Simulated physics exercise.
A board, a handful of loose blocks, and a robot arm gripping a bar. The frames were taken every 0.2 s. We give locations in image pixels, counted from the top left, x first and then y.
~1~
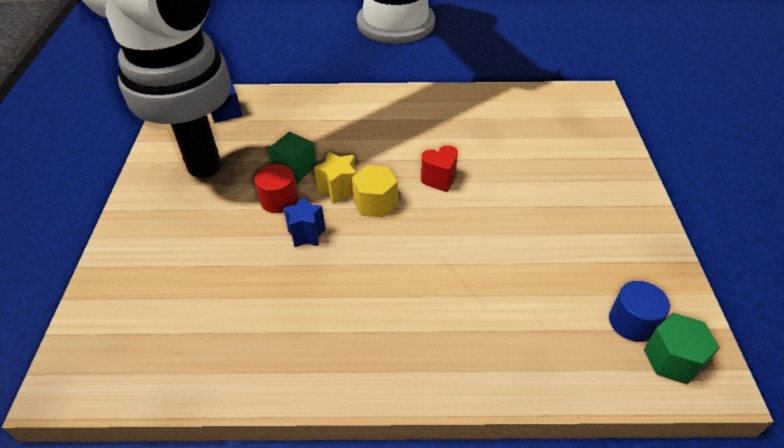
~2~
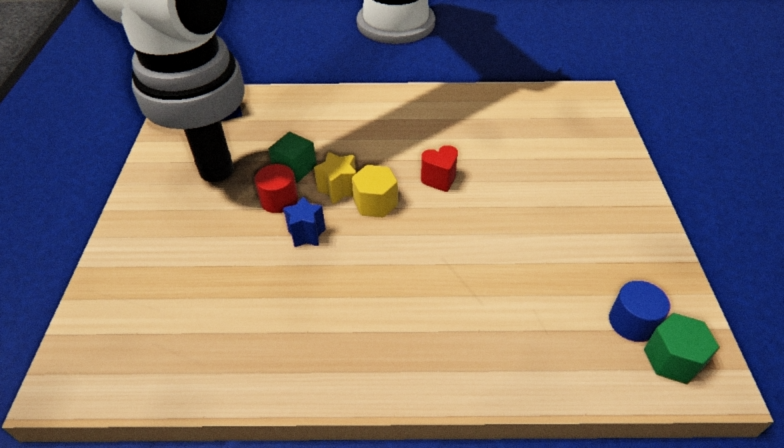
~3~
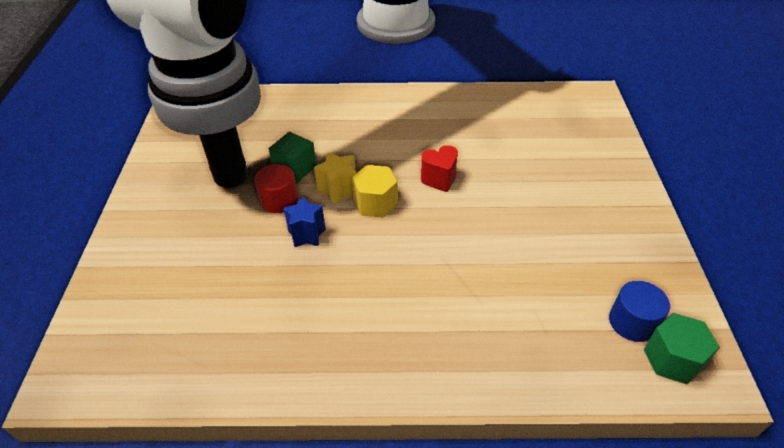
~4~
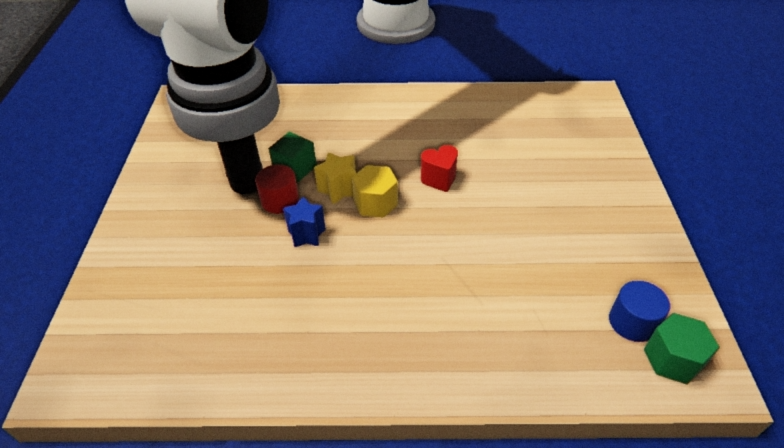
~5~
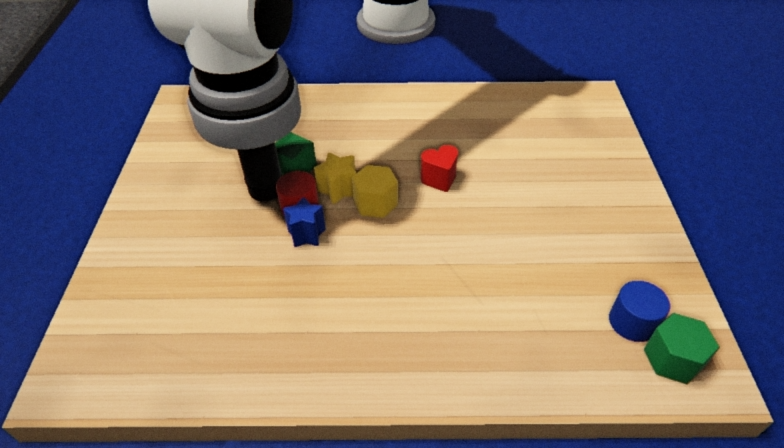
On a wooden board over blue cloth, a robot arm's black bar moves right and nudges a red disc among colourful blocks.
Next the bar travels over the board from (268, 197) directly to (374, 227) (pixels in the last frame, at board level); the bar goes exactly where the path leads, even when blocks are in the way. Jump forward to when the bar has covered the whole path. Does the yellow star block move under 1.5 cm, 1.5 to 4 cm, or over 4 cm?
Less than 1.5 cm.
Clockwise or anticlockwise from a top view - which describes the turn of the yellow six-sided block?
Seen from above, its turn is counter-clockwise.
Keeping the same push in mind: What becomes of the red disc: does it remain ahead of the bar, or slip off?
The red disc is leading.
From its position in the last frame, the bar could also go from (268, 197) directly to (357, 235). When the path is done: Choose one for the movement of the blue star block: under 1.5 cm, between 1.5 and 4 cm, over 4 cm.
Its final spot will lie 1.5 to 4 cm from the current one.
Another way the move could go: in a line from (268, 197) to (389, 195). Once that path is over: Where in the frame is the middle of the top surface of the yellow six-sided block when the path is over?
Close to (429, 177).
The first path, step by step. One third of the way, bar at (301, 200); red disc at (332, 193); blue star block at (313, 216), turned 65° clockwise; yellow star block at (339, 165), turned 15° anticlockwise.
Two thirds of the way, bar at (337, 210); red disc at (368, 207); blue star block at (315, 218), turned 80° clockwise; yellow star block at (340, 165), turned 15° anticlockwise; yellow six-sided block at (384, 179), turned 35° anticlockwise.
At the end, bar at (374, 220); red disc at (403, 222); blue star block at (315, 218), turned 80° clockwise; yellow star block at (340, 165), turned 15° anticlockwise; yellow six-sided block at (389, 177), turned 40° anticlockwise.
